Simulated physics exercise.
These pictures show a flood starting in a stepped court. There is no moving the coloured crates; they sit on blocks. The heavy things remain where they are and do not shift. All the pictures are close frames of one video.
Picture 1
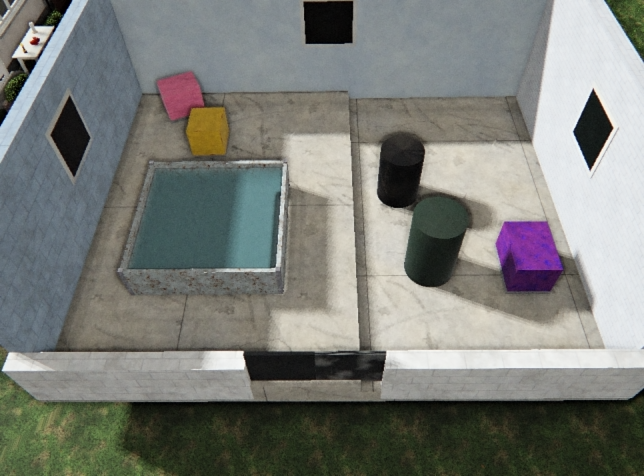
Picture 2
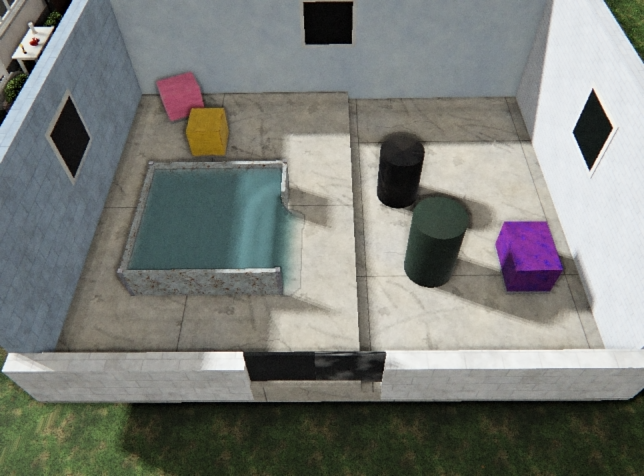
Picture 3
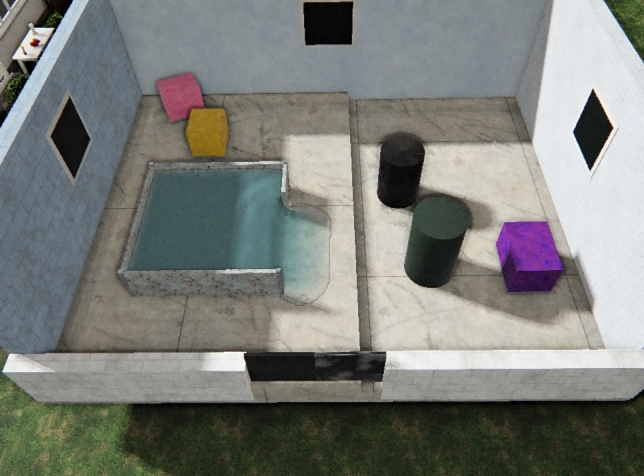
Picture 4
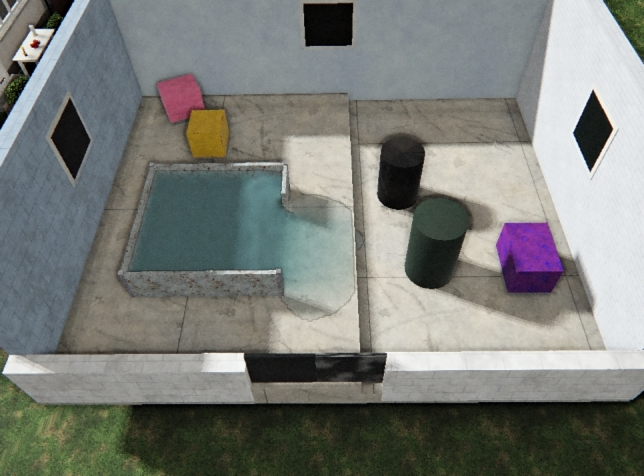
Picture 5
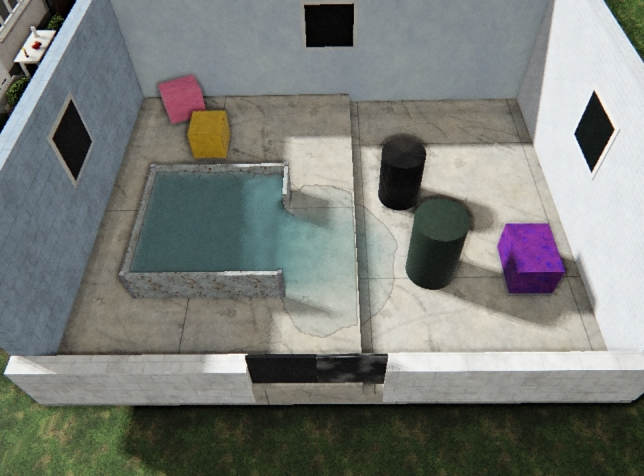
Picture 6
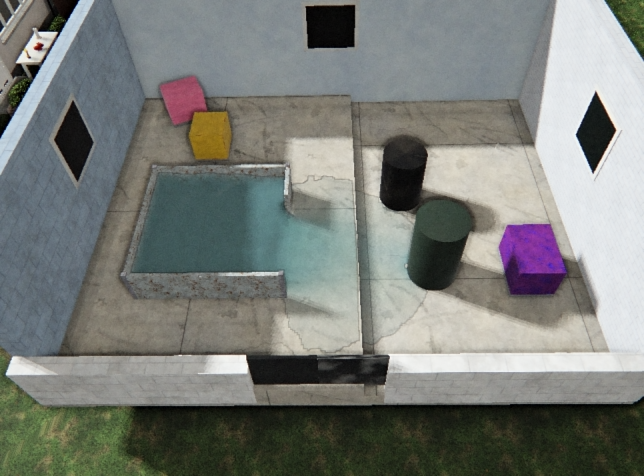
Water pours from the right side of a stone tank and spreads across the court floor.
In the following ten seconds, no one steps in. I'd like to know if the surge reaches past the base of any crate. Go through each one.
One by one: The yellow crate will come through untouched; the pink crate will come through untouched; the purple crate will not stay dry.
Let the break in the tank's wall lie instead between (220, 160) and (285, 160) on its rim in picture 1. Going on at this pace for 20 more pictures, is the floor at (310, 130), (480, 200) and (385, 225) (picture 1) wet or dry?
Sodden, then spared, then spared.
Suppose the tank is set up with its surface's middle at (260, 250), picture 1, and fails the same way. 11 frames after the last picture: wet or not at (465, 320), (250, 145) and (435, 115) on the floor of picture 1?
Submerged, untouched, untouched.
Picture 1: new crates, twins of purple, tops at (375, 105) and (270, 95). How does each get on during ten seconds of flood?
I'd expect the first one gets submerged and the next one is left untouched.
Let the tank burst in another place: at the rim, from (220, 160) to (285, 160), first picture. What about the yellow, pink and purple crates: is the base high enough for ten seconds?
Well, yellow is doused and pink is doused, but purple is doused.
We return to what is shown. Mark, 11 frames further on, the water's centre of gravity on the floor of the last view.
My pick is pixel (310, 251).
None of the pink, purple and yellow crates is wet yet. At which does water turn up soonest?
Answer: The one in purple.
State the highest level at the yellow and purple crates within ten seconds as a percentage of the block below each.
0 and 340 per cent, roughly.
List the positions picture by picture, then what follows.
In the first picture, still water in the open tank at (211, 216).
In the second picture, water pours out at (281, 246) and has run to (292, 213).
In the third picture, water pours out at (281, 247) and has run to (319, 213).
In the fourth picture, water pours out at (282, 248) and has run to (352, 219).
In the fifth picture, the front is at (387, 236), out from the gap at (283, 249).
In the sixth picture, water pours out at (284, 249) and has run to a hidden place.
A moment on, water covers 25 % of the floor; the yellow crate not reached, the pink crate not reached, the purple crate water round its plinth.
Next, water covers 35 % of the floor; the yellow crate not reached, the pink crate not reached, the purple crate water round its plinth.
Then, water covers 50 % of the floor; the yellow crate not reached, the pink crate not reached, the purple crate water round its plinth.
Later, water covers 55 % of the floor; the yellow crate not reached, the pink crate not reached, the purple crate water round its plinth.
In the end, water covers 55 % of the floor; the yellow crate stayed above the water, the pink crate stayed above the water, the purple crate was topped.
